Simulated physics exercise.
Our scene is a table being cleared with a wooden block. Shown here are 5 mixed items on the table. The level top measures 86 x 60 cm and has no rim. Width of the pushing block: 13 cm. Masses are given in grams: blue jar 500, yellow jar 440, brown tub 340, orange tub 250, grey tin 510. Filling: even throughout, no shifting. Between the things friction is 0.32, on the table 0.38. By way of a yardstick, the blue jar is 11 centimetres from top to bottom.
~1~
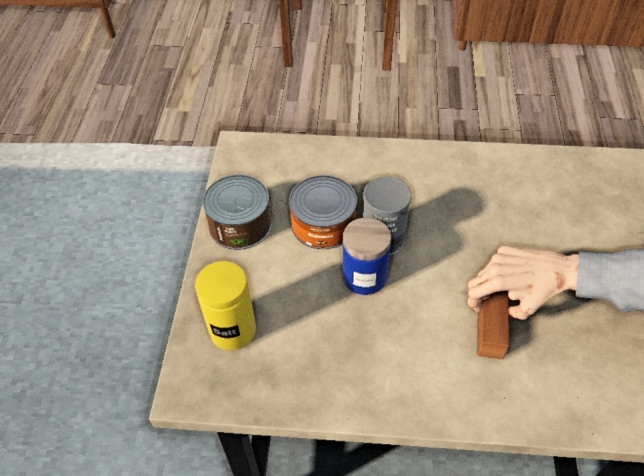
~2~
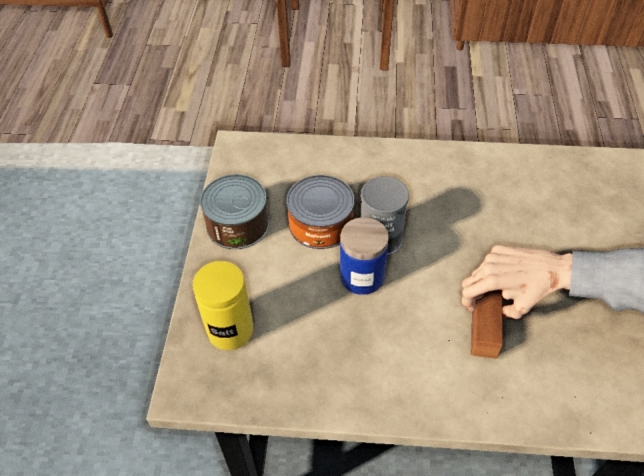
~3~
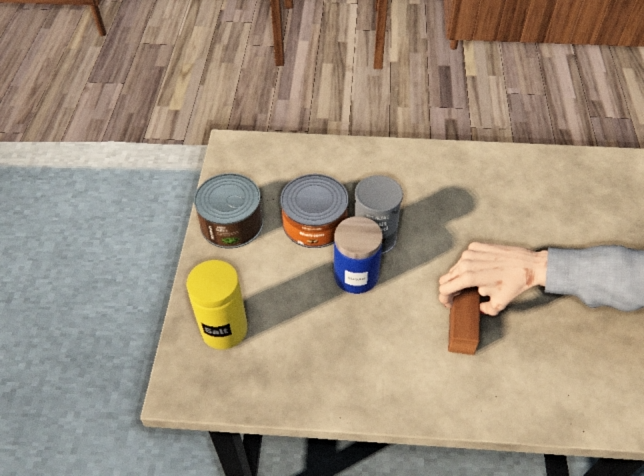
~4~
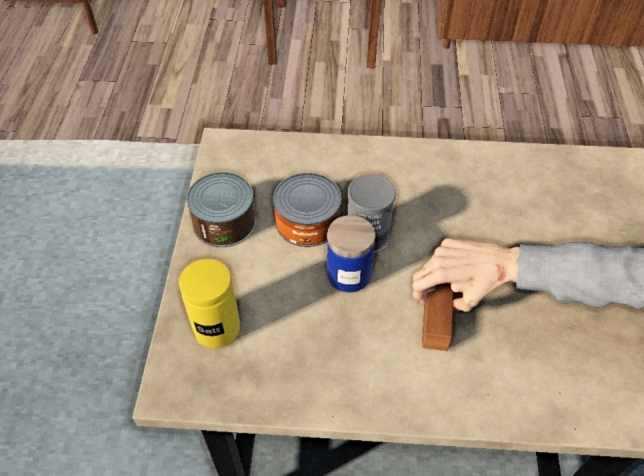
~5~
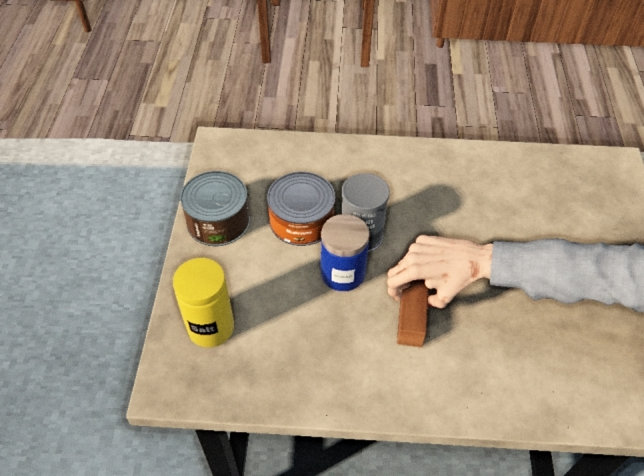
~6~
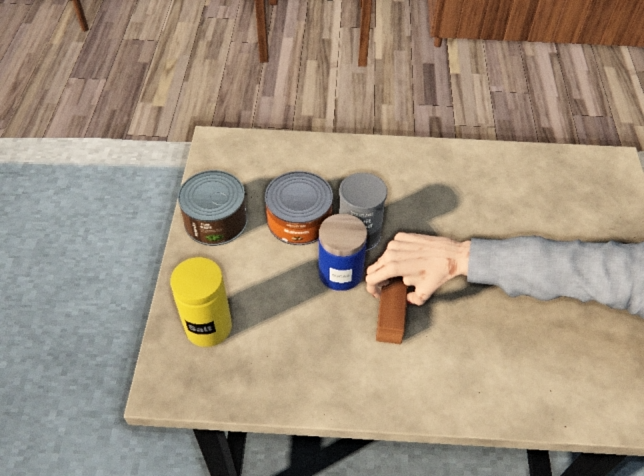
In this clip, a hand slides a wooden block leftward across a table toward a blue jar, while the blue jar, yellow jar, brown and orange tubs and grey tin stay in place as the view shifts slightly.
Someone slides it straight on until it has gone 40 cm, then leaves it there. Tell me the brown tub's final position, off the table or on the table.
It avoids the drop.
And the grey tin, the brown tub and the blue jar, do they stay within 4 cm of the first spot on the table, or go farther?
Grey tin: Remains in place; brown tub: Remains in place; blue jar: Is displaced.
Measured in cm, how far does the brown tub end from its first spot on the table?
The shift is close to 1 cm.
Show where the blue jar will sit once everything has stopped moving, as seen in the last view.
Near (186, 239).
Then, 0.40 s after the last picture, 21 cm of push; blue jar slid 6 cm.
Then, 0.80 s after the last picture, 31 cm of push; blue jar slid 16 cm.
Then, 1.10 s after the last picture, 38 cm of push; blue jar slid 23 cm; yellow jar slid 4 cm.
At rest, not toppled but over 4 cm from the start, blue jar and yellow jar; the other 3 in place, give or take 4 cm. Seen from the same camera at the end, brown tub near (211, 205).
